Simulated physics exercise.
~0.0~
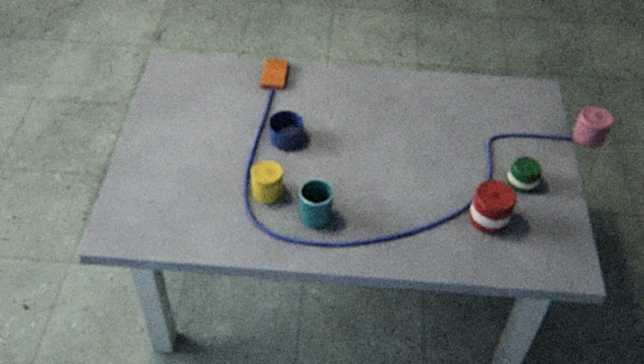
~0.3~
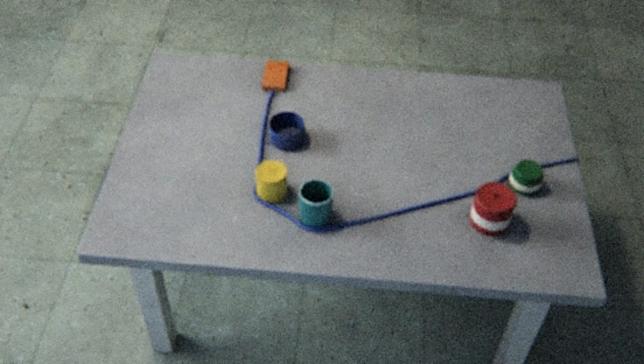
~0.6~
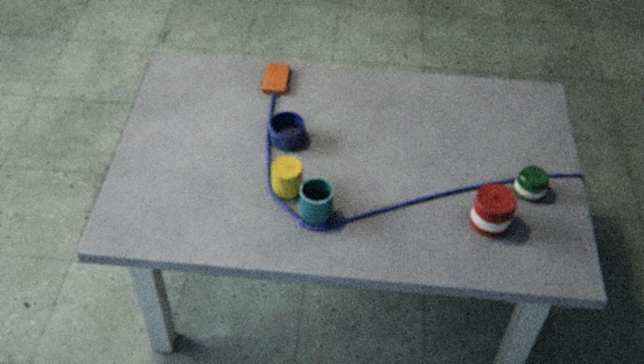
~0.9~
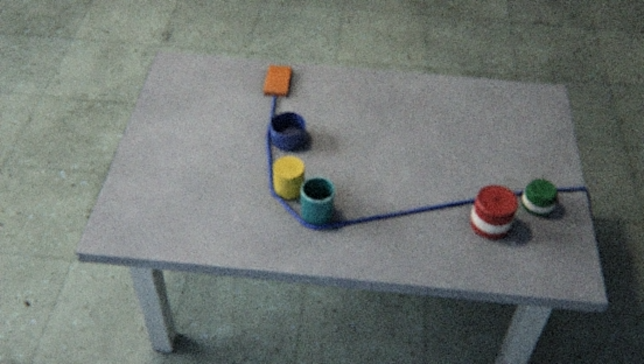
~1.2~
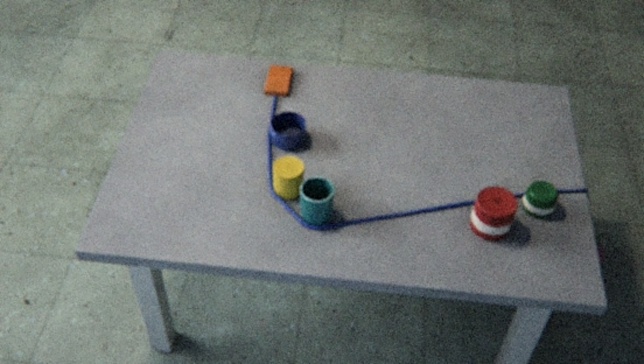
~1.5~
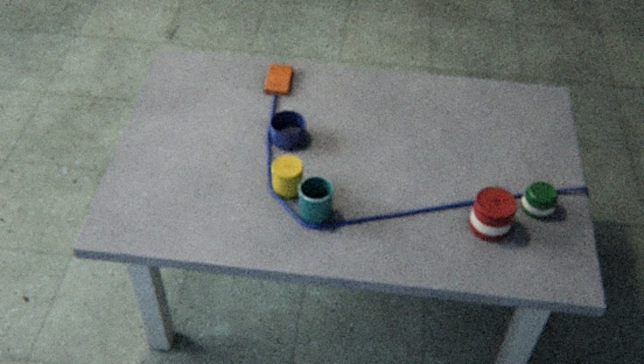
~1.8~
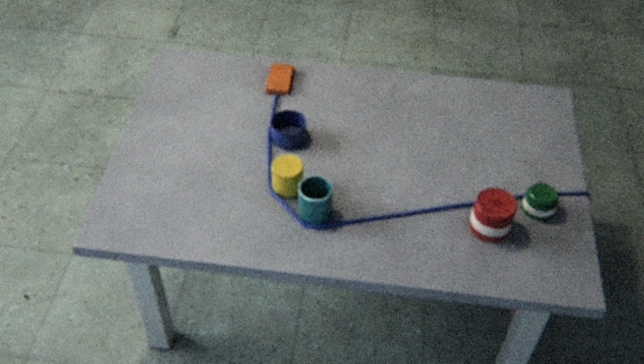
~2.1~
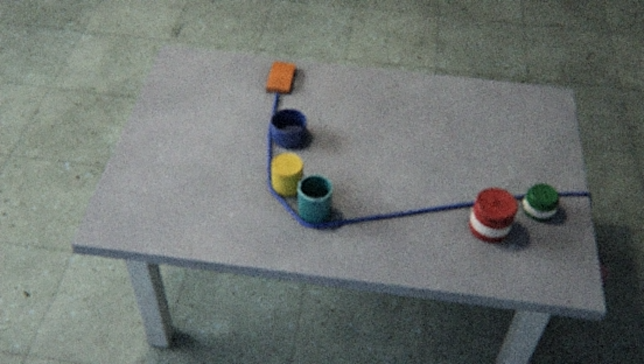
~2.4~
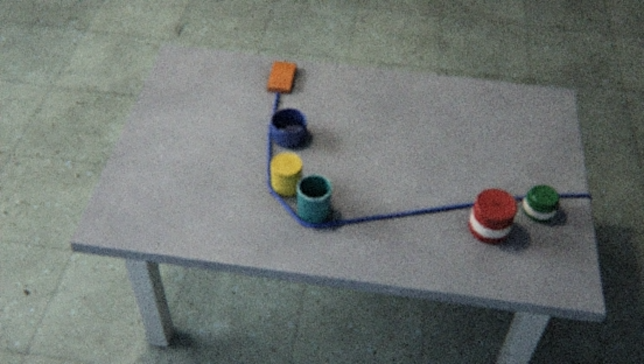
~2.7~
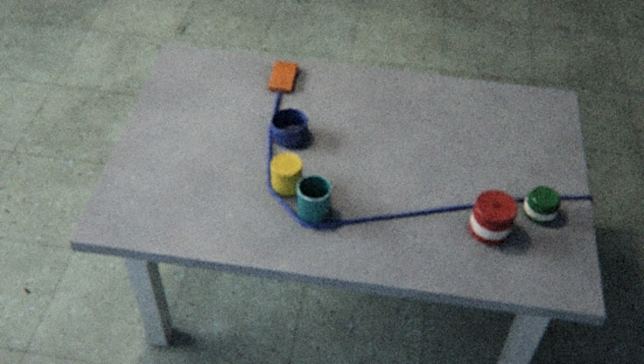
A pink cylinder at the right end of a blue cable drops off the table's edge, pulling the cable tauter around a teal mug and nudging a yellow tub slightly right; a green jar slides toward the right edge and stays on the table as everything settles.
